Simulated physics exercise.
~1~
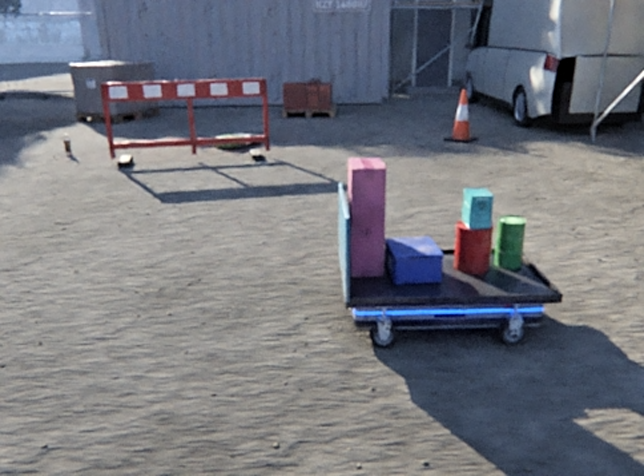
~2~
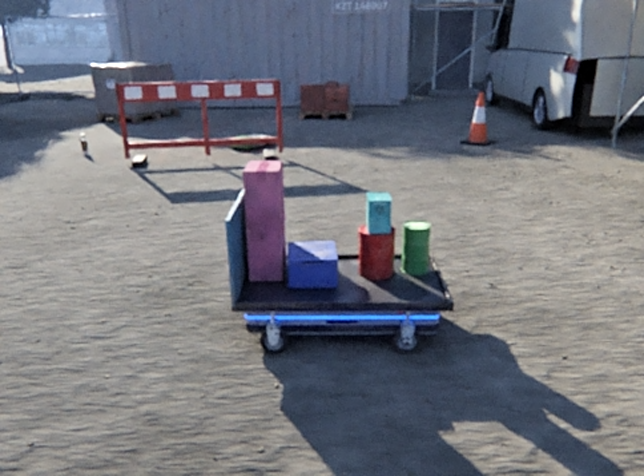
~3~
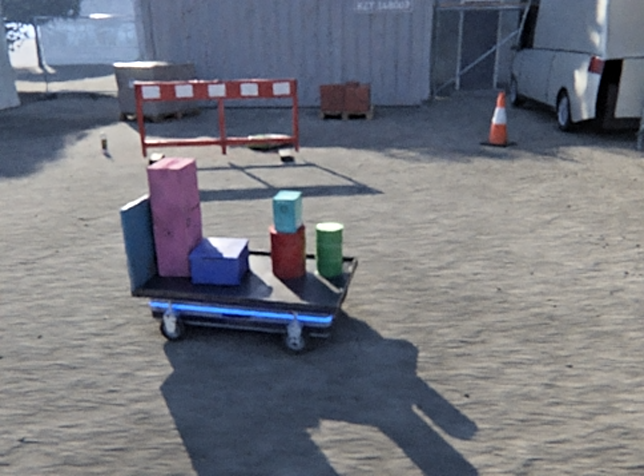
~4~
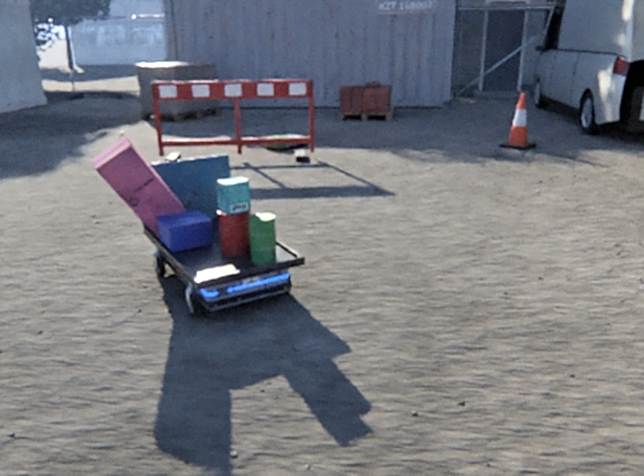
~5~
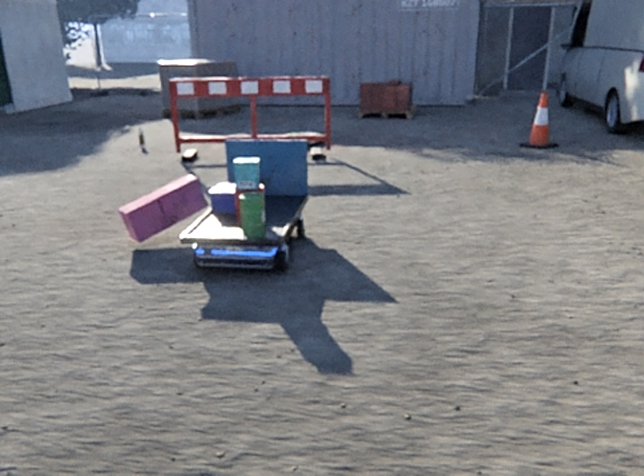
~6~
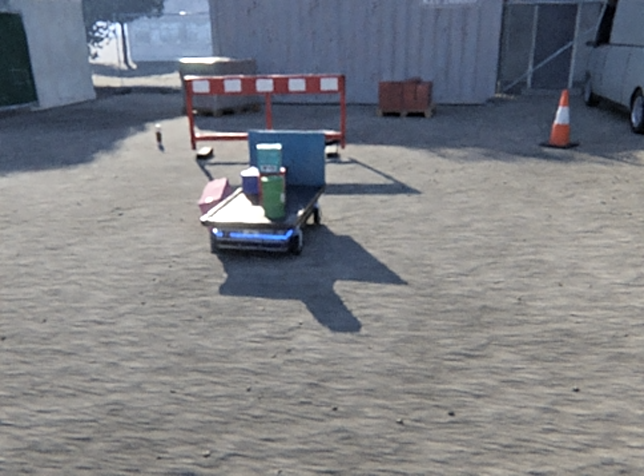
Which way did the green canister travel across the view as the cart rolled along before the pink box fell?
The green canister moved to the left, riding upright on the cart.
